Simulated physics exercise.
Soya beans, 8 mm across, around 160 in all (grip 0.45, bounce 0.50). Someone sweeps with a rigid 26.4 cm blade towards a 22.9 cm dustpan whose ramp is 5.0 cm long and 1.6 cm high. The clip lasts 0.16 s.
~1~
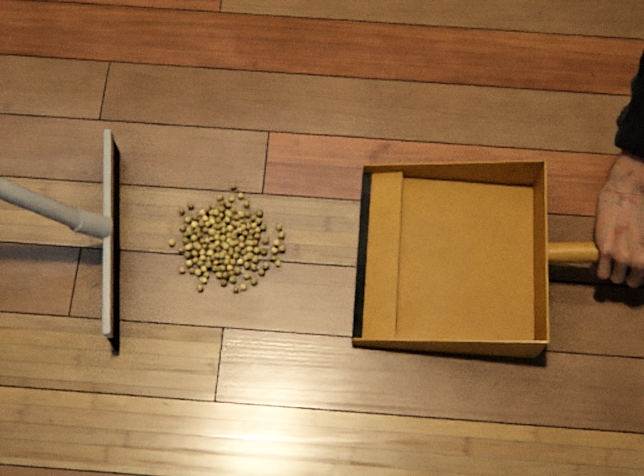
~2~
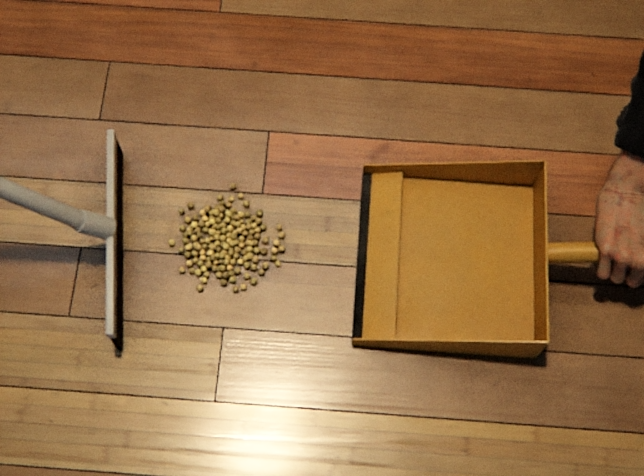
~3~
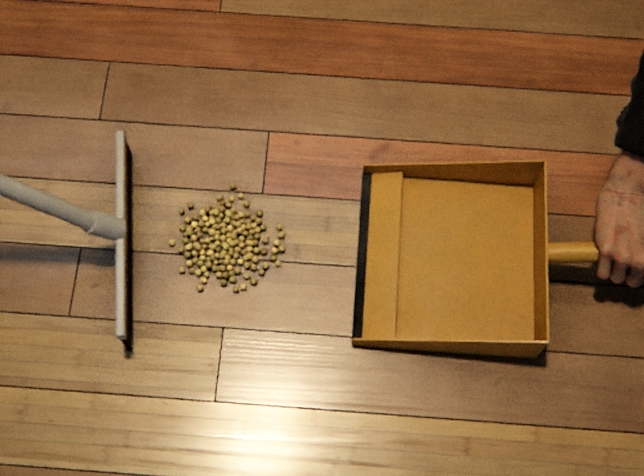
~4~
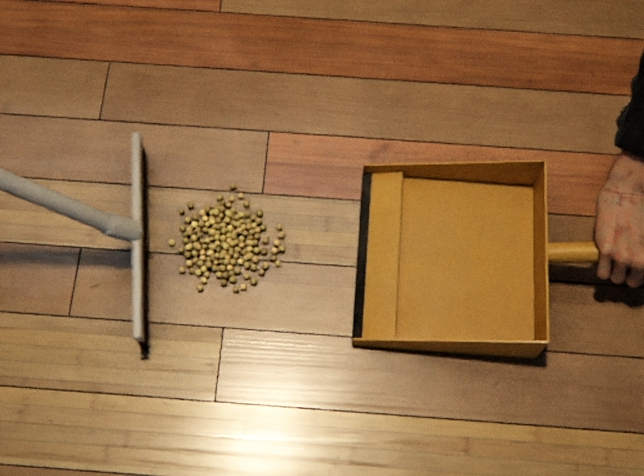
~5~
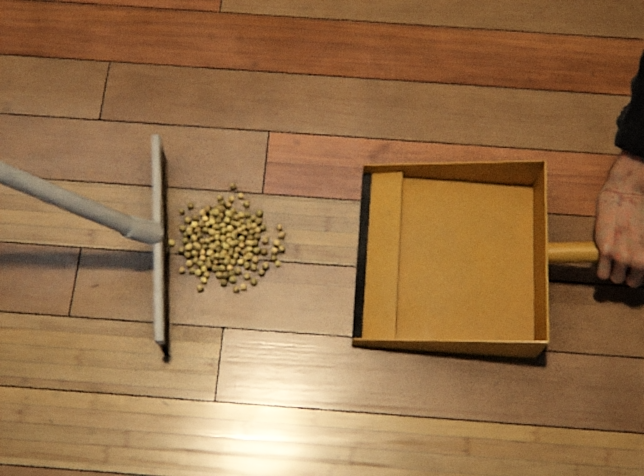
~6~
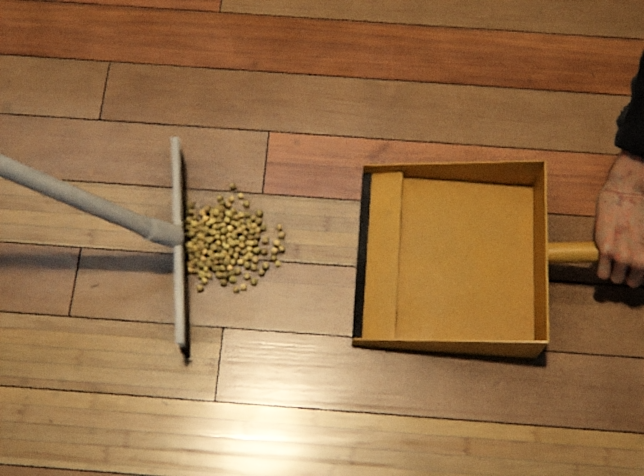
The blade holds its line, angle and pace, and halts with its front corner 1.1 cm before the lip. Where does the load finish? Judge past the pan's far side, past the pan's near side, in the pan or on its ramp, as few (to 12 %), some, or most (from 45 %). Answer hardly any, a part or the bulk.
Far side: Hardly any, near side: Hardly any, pan: A part.
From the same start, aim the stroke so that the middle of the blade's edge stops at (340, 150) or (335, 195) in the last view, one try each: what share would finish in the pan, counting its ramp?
Some 25 and 35 per cent.
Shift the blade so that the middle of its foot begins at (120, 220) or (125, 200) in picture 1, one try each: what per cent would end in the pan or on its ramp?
Some 35 and 35 per cent.
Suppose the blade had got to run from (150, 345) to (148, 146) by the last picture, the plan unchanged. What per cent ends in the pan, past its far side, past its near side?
Pan 10, far 5, near 0.
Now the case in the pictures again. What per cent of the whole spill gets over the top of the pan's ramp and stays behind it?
About 0 per cent.
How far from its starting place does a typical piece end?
About 18 cm.
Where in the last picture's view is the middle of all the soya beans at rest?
Around (360, 242).
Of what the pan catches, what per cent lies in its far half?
Some 50 per cent.
Then, 0.13 s after the last picture, middle of the blade 12 cm from the lip; 0 % over the lip, far side 0 %, near side 0 %.
Then, 0.22 s after the last picture, middle of the blade 5 cm from the lip; 0 % over the lip, far side 5 %, near side 0 %.
Then, 0.44 s after the last picture, middle of the blade 3 cm from the lip; 45 % over the lip, far side 10 %, near side 0 %.
In the end, far side 10 %, near side 0 %, pan 35 %, in front of the lip or behind the blade 55 %.
